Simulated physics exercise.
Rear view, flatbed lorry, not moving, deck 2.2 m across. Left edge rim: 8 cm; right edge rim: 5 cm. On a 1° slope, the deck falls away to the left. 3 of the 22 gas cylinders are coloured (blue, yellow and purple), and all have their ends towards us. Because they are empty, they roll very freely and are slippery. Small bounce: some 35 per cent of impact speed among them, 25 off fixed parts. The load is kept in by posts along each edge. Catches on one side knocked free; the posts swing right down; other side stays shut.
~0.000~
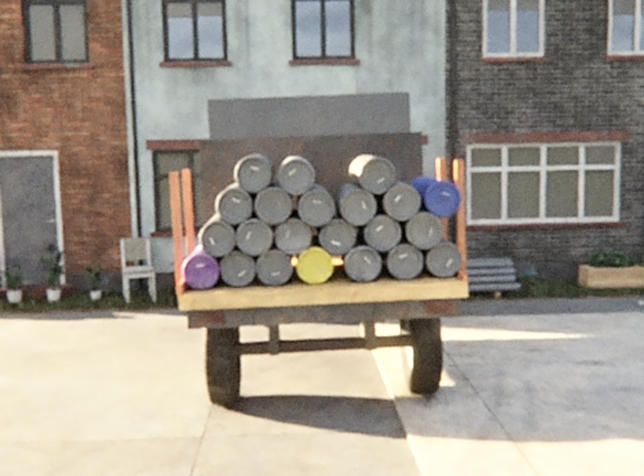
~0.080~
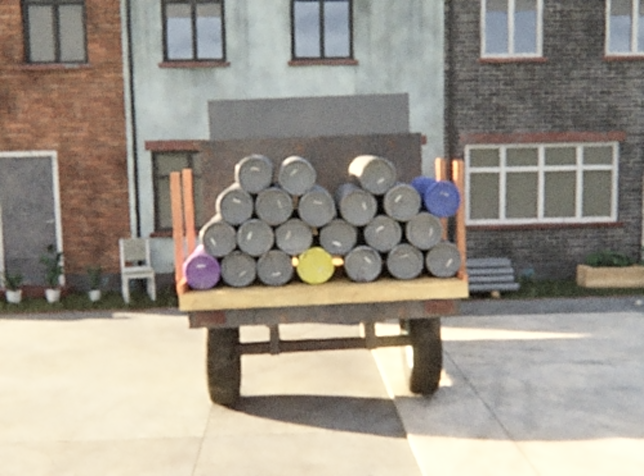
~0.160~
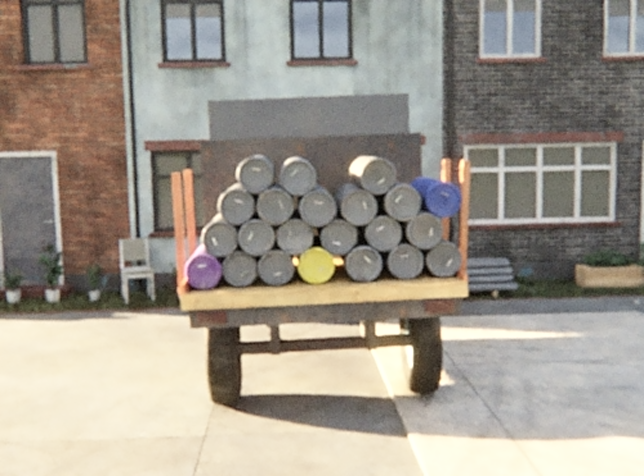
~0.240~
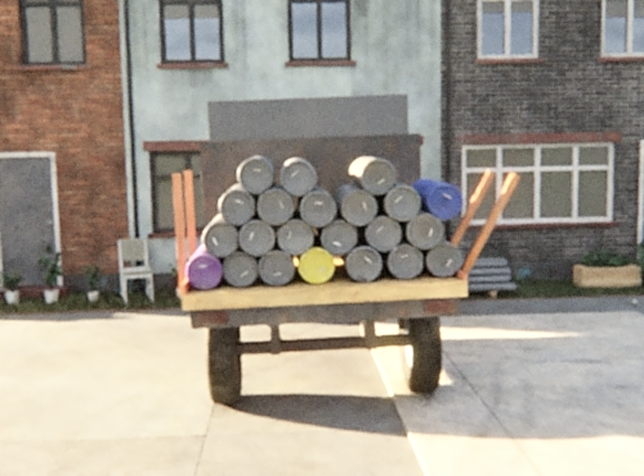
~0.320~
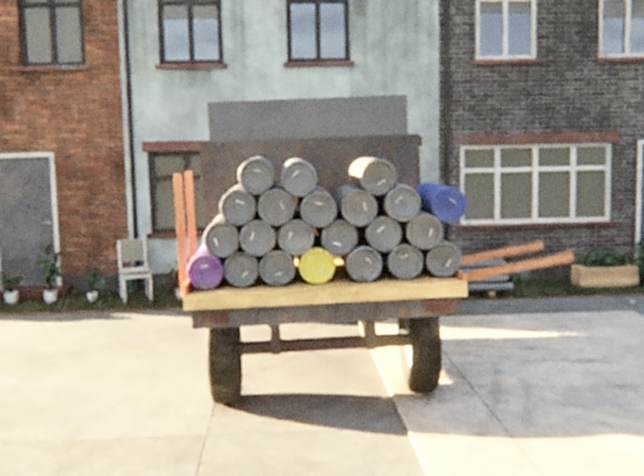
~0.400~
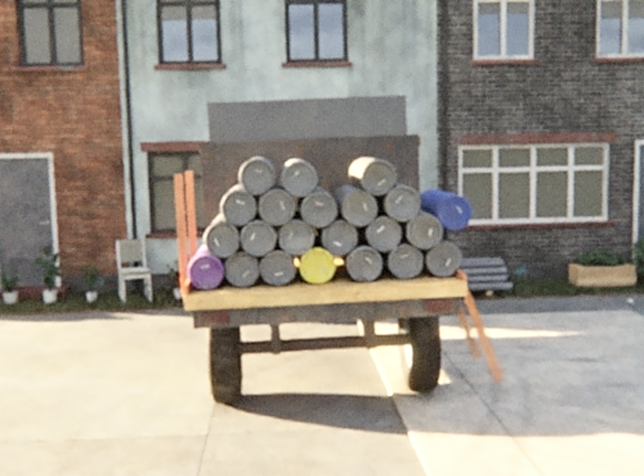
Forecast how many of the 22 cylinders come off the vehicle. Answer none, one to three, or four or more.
Answer: One to three.
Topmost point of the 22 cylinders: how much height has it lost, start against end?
Comparing start and end, it's lower by about 0 cm.
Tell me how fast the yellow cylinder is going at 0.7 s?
Near 0.0 m/s.
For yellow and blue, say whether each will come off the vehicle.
Yellow is kept back, blue makes it out.
After 0.7 s, blue is dropping off the right side; yellow is on the deck, 105 cm from the left edge; purple is on the deck, 15 cm from the left edge; 1 off so far.
After 0.9 s, blue is dropping off the right side; no change for yellow, purple; 1 off so far.
At rest (4.3 s), blue is down on the right; yellow is on the deck, 105 cm from the left edge; purple is on the deck, 15 cm from the left edge; 1 off so far.
